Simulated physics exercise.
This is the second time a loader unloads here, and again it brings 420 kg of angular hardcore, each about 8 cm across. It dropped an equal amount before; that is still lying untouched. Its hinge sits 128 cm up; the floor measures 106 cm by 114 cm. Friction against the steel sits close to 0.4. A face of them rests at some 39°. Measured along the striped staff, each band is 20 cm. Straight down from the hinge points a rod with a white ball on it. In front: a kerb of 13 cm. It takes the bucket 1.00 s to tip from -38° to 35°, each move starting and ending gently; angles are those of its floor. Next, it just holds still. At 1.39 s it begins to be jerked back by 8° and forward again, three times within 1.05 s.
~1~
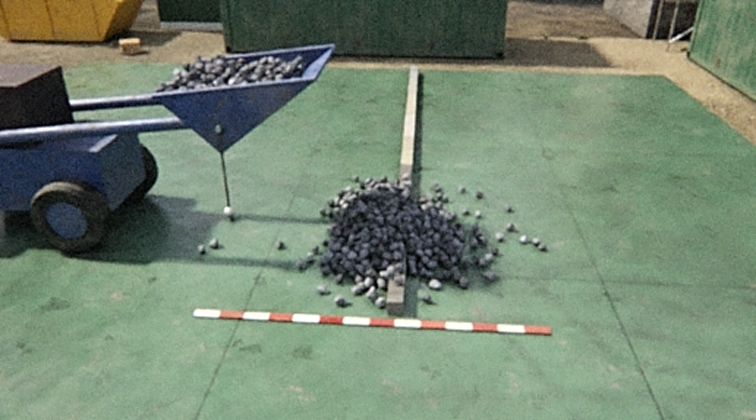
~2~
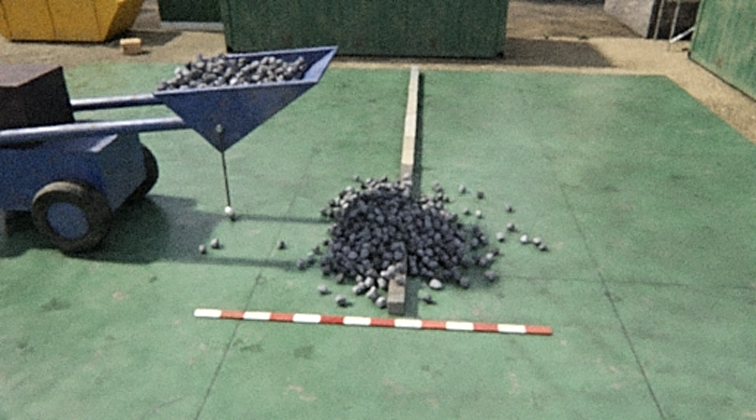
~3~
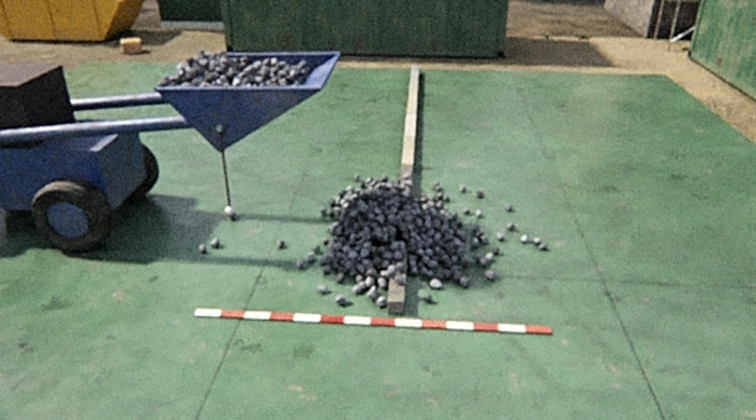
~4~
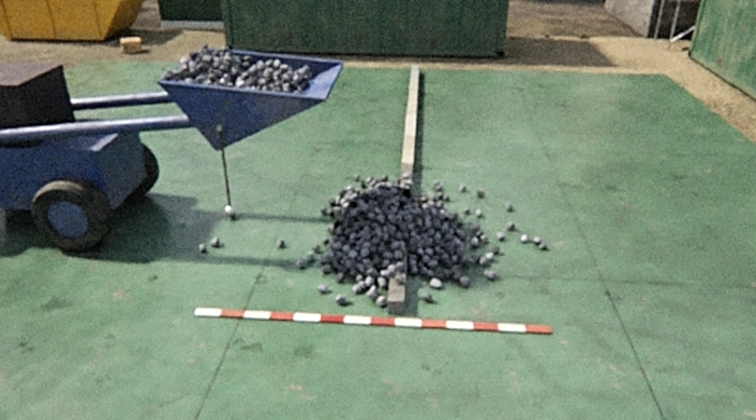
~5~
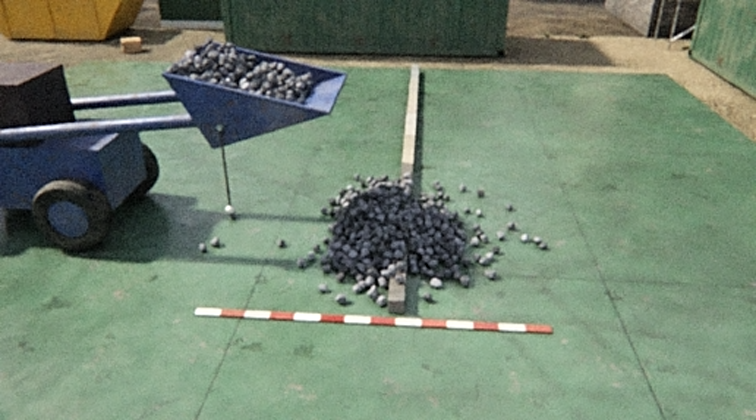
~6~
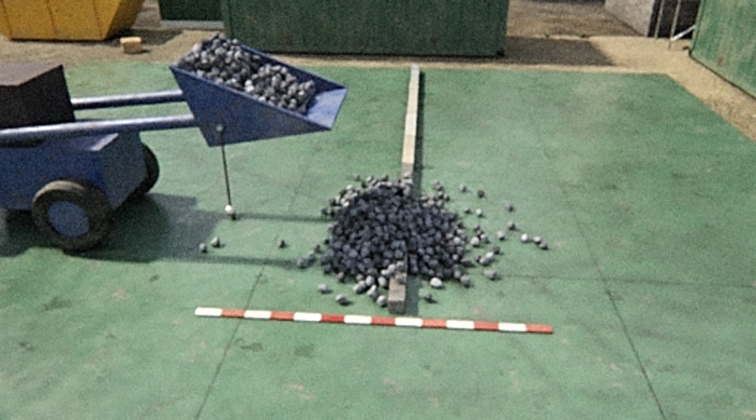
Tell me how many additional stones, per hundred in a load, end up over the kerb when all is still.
Some 12 in every hundred.
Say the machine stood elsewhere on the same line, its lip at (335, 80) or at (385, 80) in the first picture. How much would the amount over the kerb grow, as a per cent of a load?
I'd expect near 30 per cent first and near 85 per cent next.
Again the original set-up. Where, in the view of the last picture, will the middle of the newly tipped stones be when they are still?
I'd say close to (354, 215).
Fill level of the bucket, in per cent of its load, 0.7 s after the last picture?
I'd say about 95 per cent.
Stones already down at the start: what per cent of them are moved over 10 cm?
Roughly 5 % of them.
Then, 0.3 s after the last picture the floor is at 24°; in per cent of one load, 100 in the bucket, 75 on this side of the kerb, 26 over the kerb; the foremost stones are at (513, 228).
Then, 0.7 s after the last picture the floor is at 35°; in per cent of one load, 95 in the bucket, 80 on this side of the kerb, 26 over the kerb; the foremost stones are at (513, 228).
Then, 2.5 s after the last picture the floor is at 35°; in per cent of one load, 0 in the bucket, 163 on this side of the kerb, 37 over the kerb; the foremost stones are at (515, 226).
Then, 5.2 s after the last picture the floor is at 35°; in per cent of one load, 0 in the bucket, 163 on this side of the kerb, 37 over the kerb; the foremost stones are at (515, 226). Net gain over the kerb, 12.
